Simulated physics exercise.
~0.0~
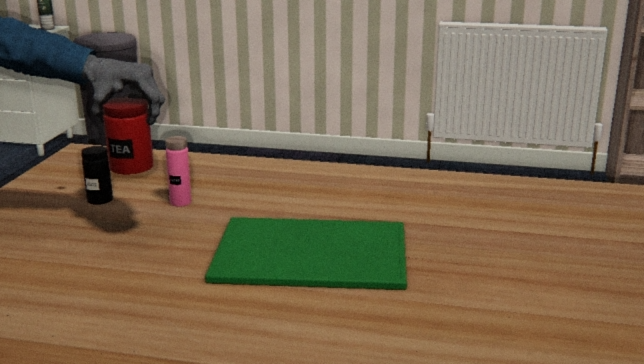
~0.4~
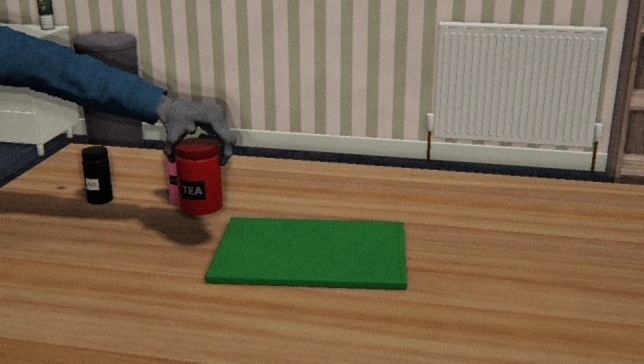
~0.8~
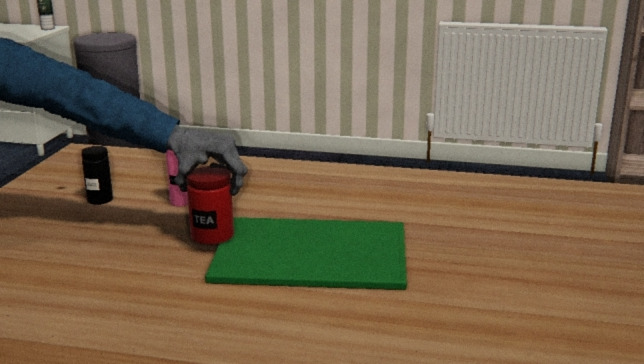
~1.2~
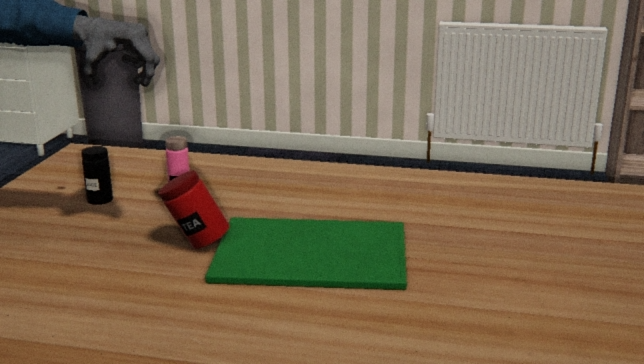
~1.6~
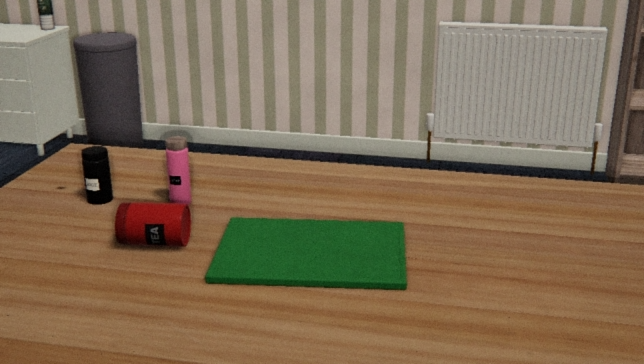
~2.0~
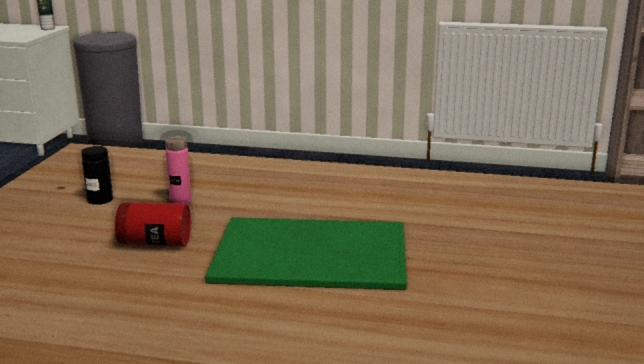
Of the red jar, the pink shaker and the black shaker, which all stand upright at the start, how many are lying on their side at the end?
One of them is lying on its side at the end, the red jar.
The footage shows a gloved hand carrying a red tea jar past a black shaker and a pink shaker to the edge of a green tray, then letting go and drawing back as the jar tips left and ends on its side on the wooden table.
